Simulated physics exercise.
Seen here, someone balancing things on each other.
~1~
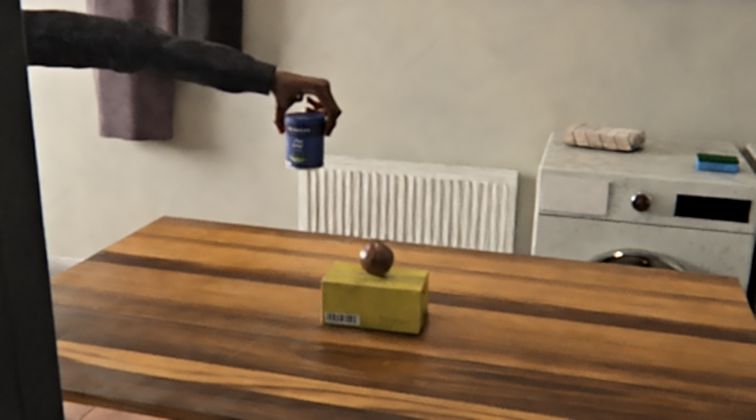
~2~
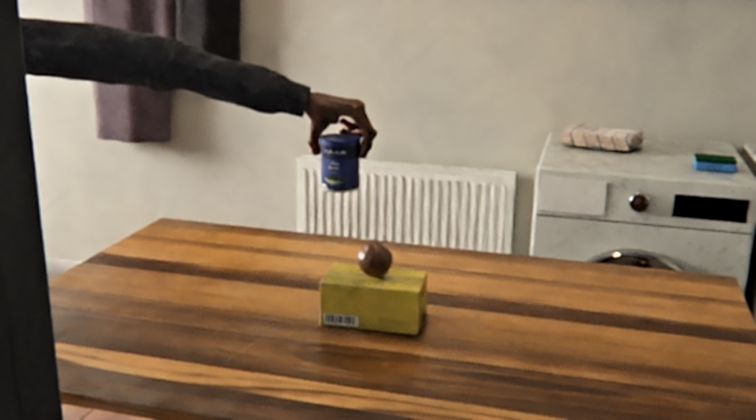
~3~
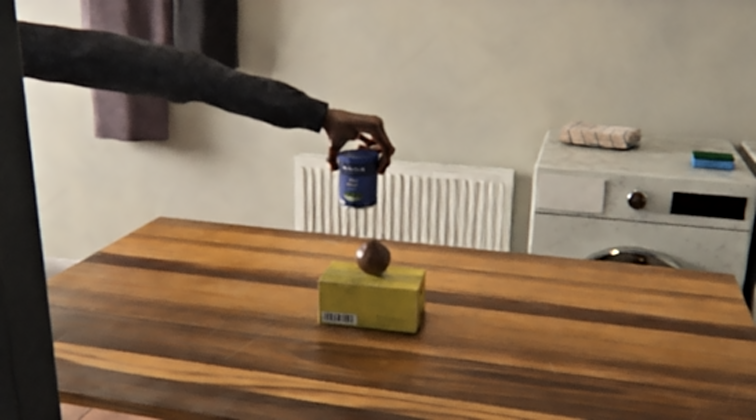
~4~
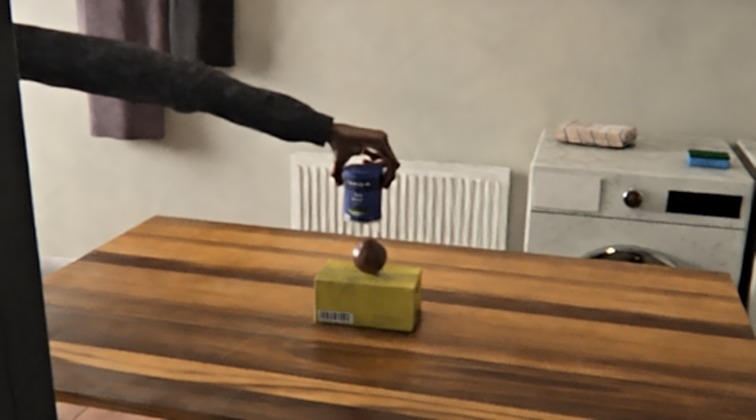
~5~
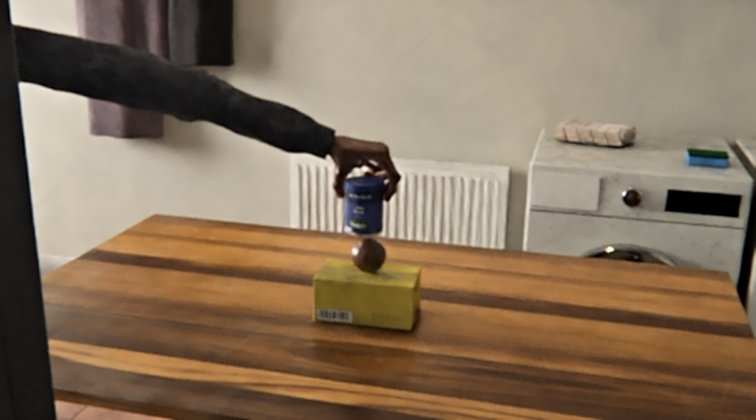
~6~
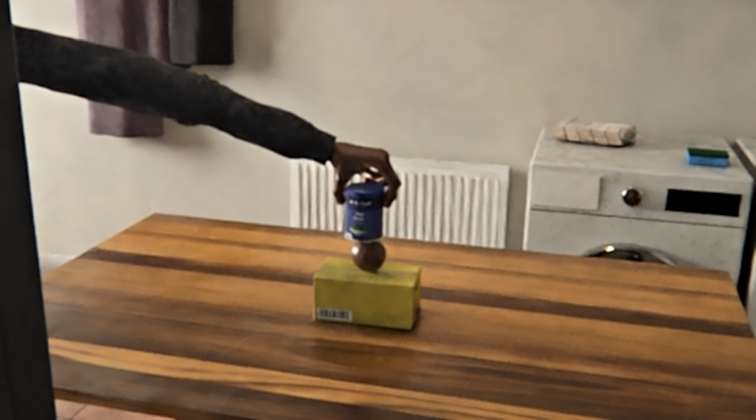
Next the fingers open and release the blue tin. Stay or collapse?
The pile gives way.
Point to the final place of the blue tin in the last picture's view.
Near (188, 320).
Then, 0.50 s after the last picture, blue tin now fallen.
Then, 0.60 s after the last picture, yellow box slid a little.
Then, 0.80 s after the last picture, as before.
At rest, fallen, blue tin; the other 2 in place. Seen from the same camera at the end, blue tin near (188, 320). The pile loses its balance.
